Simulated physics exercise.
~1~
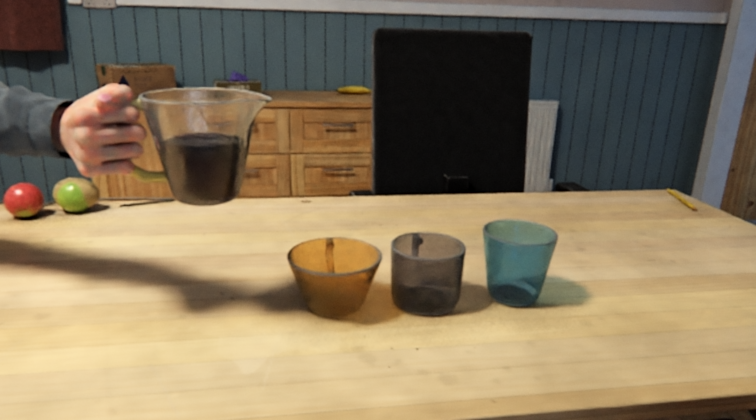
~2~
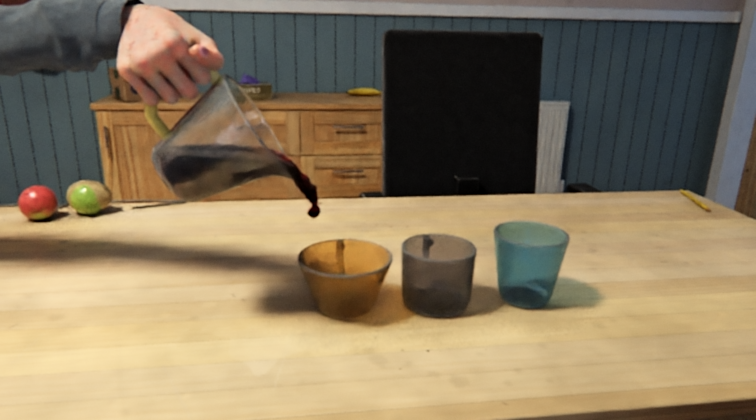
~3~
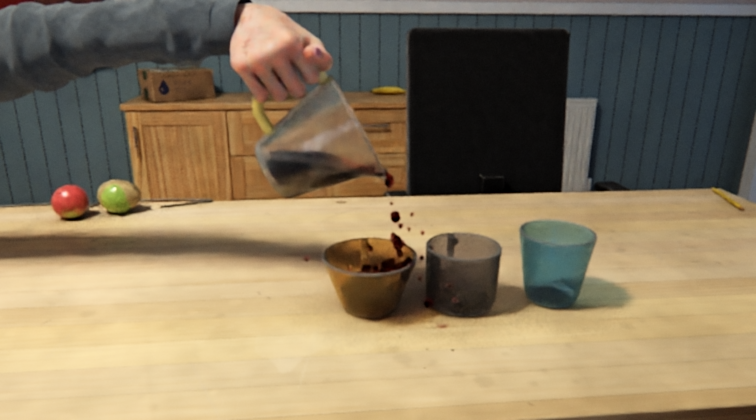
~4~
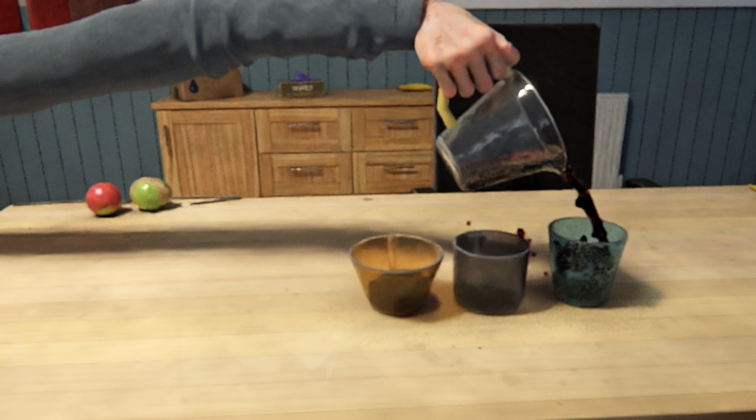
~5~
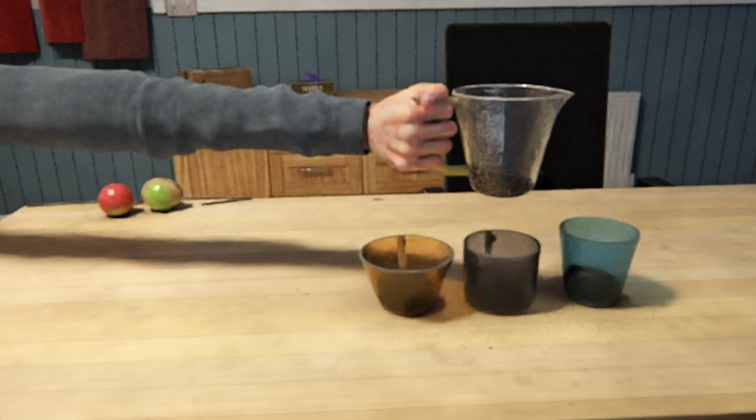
A hand tips a glass jug of dark wine and sweeps it rightward over an amber cup, a grey mug and a teal tumbler, pouring into them with some splashing, then levels the nearly empty jug above the vessels, each now holding some wine.
